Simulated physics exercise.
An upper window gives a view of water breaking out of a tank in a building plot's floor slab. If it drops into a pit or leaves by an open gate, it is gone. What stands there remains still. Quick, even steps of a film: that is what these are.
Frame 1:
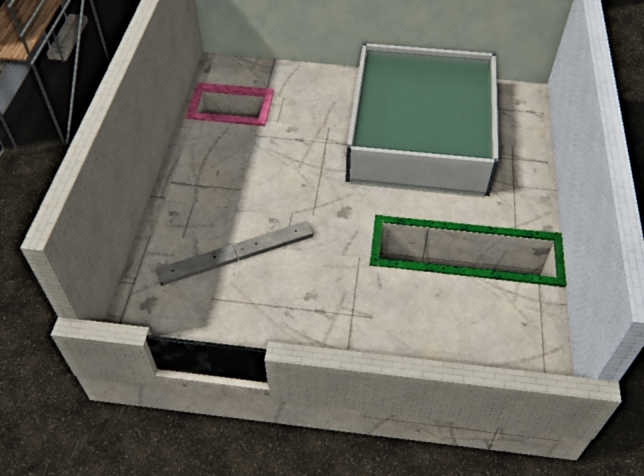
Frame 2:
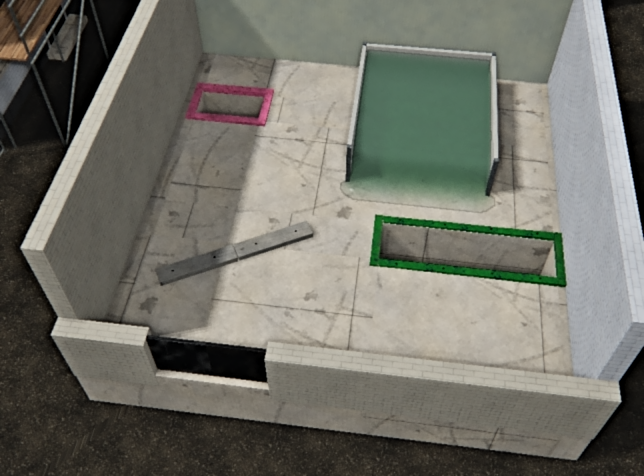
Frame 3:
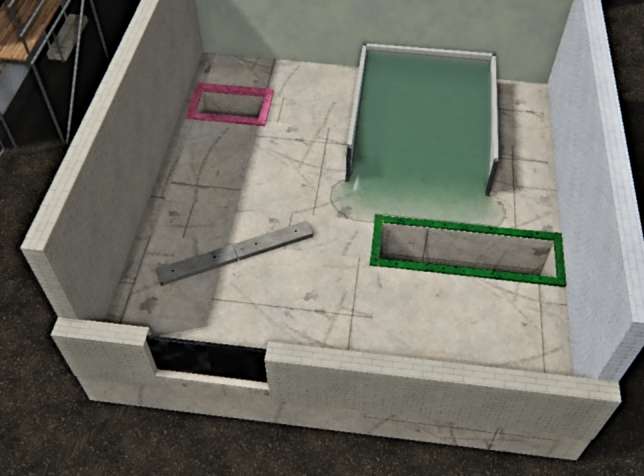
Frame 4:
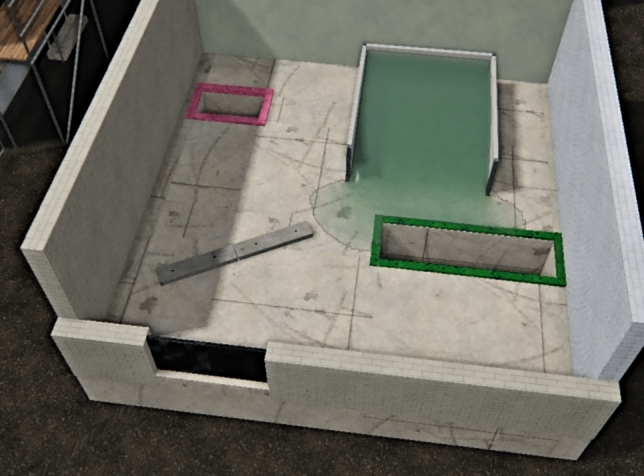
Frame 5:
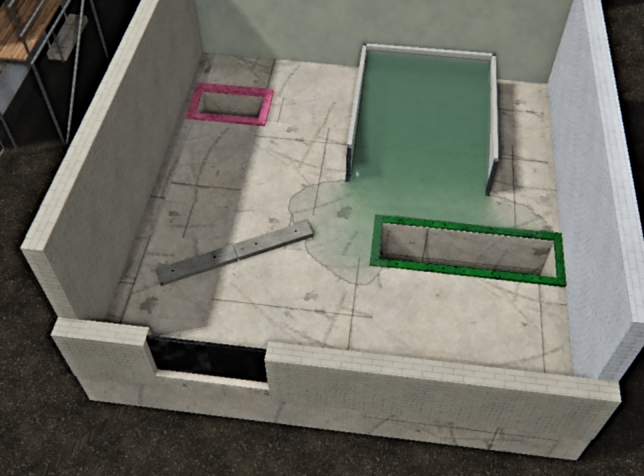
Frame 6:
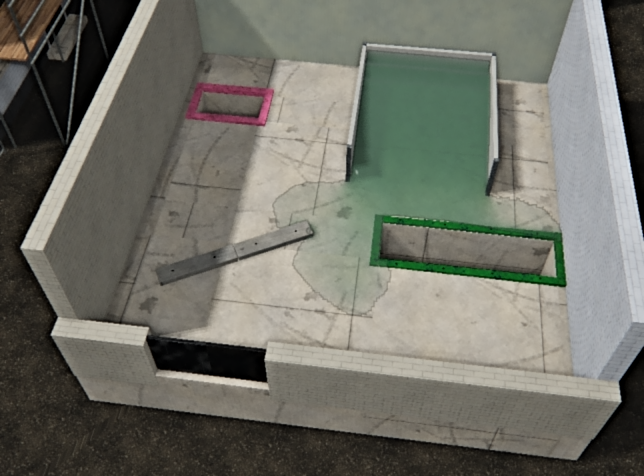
At the start, a raised tank of green water sits whole on a walled concrete floor with pink-edged and green-edged openings. Its front side is then gone and water pours onto the slab, spreading forward to the green-edged opening and then past its left side, near the grey beam.
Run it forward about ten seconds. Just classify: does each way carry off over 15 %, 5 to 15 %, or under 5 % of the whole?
The gate carries off under 5 %; the green pit carries off over 15 %; the pink pit carries off under 5 %.
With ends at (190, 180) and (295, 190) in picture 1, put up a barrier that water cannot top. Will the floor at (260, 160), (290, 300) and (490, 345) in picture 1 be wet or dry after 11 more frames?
In the order given, the spots are spared, swamped and spared.
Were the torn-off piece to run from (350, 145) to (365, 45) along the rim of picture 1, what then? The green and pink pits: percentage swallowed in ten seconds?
In per cent: Green 4, pink 35.
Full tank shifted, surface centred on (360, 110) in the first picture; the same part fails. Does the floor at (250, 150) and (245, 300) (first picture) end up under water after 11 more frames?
I'd say the first one's left untouched and the second one's soaked.
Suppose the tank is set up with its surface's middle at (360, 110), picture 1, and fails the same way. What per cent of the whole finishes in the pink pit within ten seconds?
So the pink pit gets 4 in a hundred.
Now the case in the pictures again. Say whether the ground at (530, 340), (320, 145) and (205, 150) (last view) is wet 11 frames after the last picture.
The readings in sequence are waterless, waterless, waterless.
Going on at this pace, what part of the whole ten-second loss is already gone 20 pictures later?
My figure: 85 percent.
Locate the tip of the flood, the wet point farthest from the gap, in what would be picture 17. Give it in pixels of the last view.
Best guess: Near (124, 353).
A moment on, water covers 25 % of the floor; the gate 0 %, the green pit 20 %, the pink pit 0 %.
Next, water covers 35 % of the floor; the gate 0 %, the green pit 36 %, the pink pit 0 %.
Then, water covers 50 % of the floor; the gate 0 %, the green pit 49 %, the pink pit 0 %.
Later, water covers 70 % of the floor; the gate 0 %, the green pit 56 %, the pink pit 0 %.
In the end, water covers 85 % of the floor; the gate 0 %, the green pit 58 %, the pink pit 0 %.
